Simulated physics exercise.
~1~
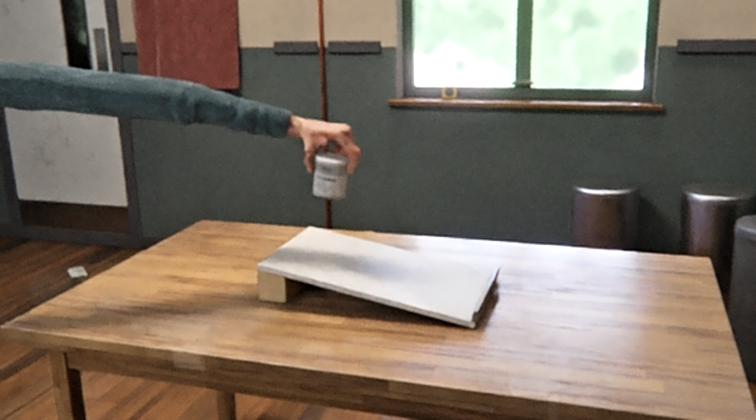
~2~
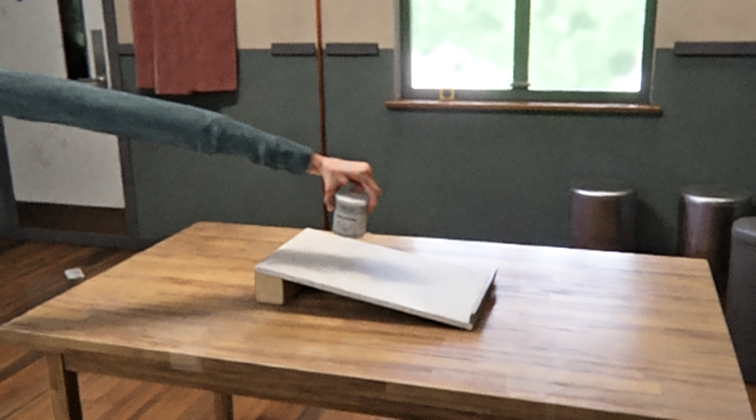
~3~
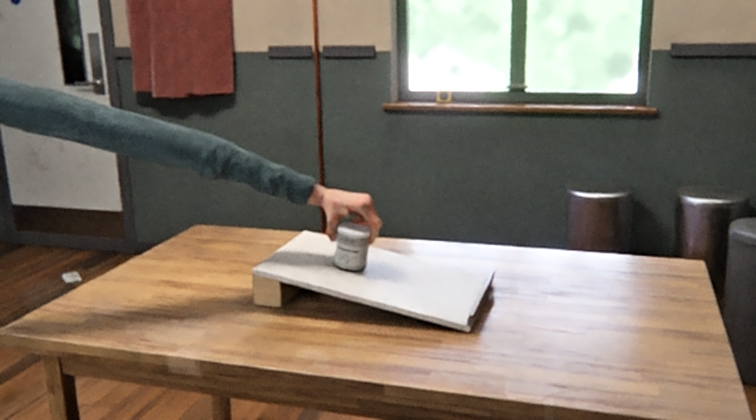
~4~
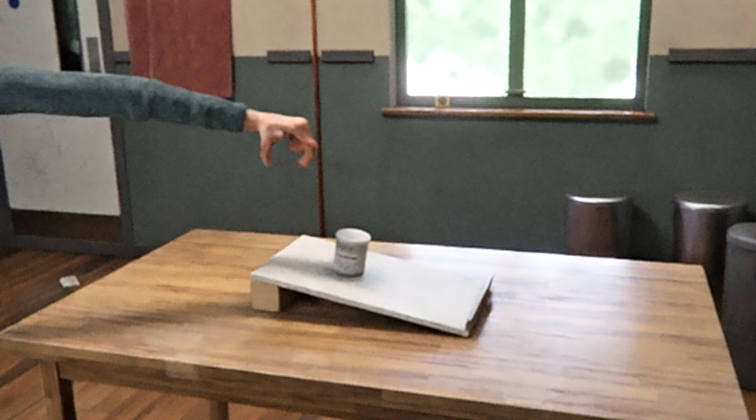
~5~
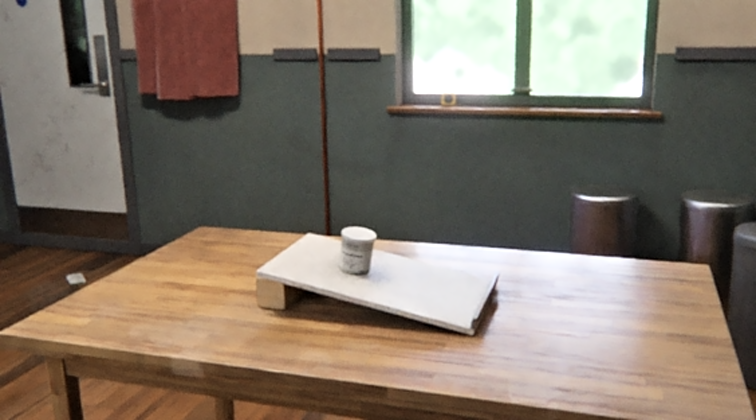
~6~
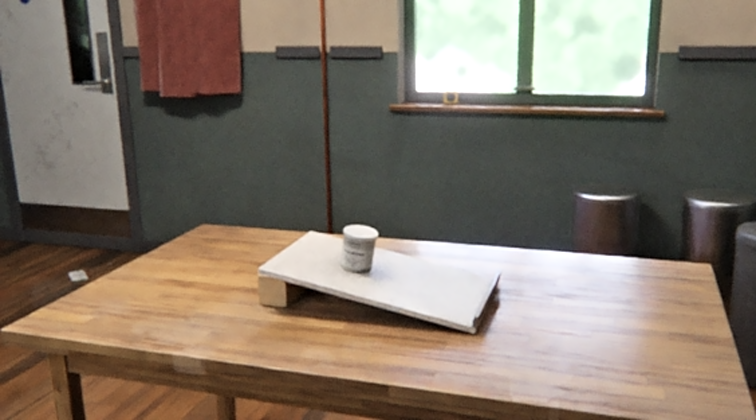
A hand sets a small tin on a sloping white board and withdraws, leaving it still.
